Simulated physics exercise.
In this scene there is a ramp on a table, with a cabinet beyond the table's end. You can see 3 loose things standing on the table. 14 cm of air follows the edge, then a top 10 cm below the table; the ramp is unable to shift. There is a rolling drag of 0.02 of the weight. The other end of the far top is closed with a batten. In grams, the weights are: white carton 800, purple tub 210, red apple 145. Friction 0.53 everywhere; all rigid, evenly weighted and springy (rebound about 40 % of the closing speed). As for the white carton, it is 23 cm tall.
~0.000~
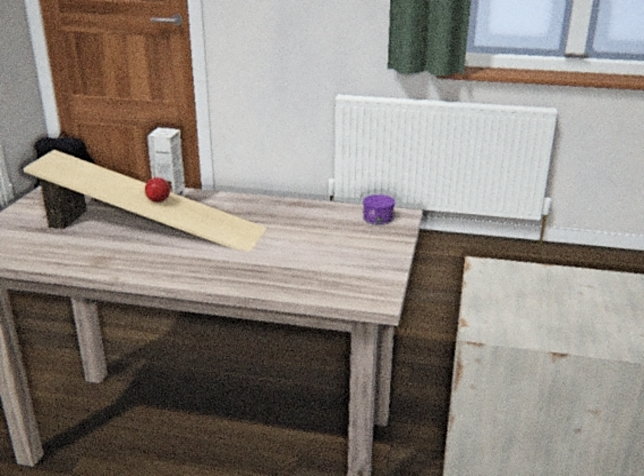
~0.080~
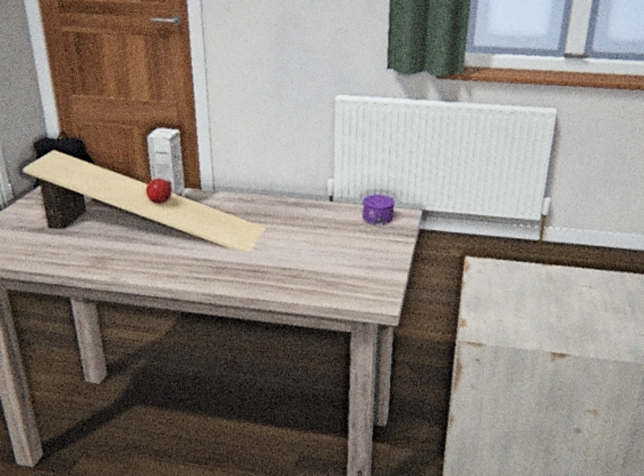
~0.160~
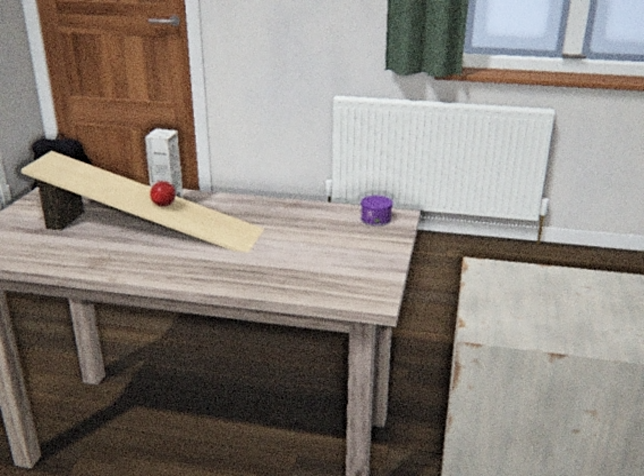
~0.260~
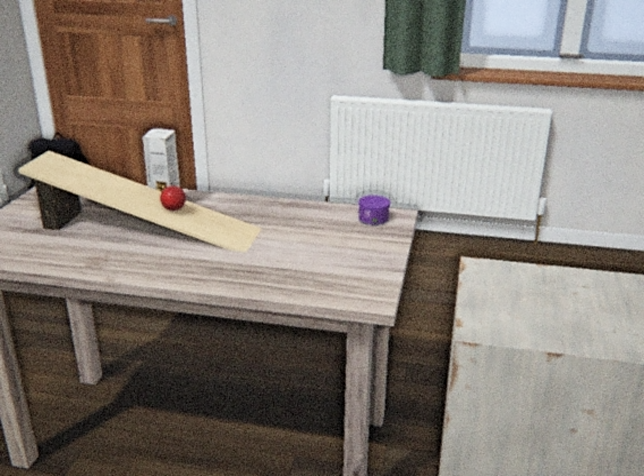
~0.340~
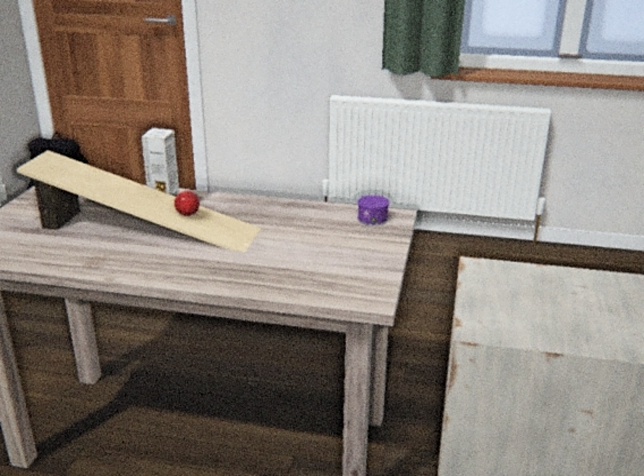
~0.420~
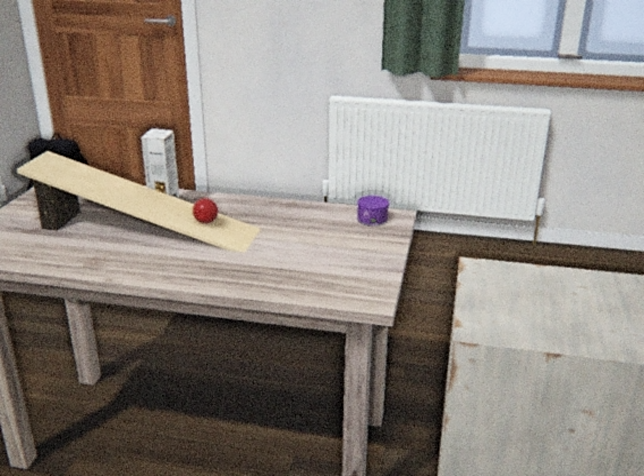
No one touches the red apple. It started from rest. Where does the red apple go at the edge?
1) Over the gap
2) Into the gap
Answer: 1.
Around 0.82 s, 18 cm of run left; red apple near (341, 237).
Around 1.22 s, 20 cm past the table's edge; red apple near (482, 280).
Finally (1.6 s), 53 cm past the table's edge; the bystanders still in place (within 8 cm).
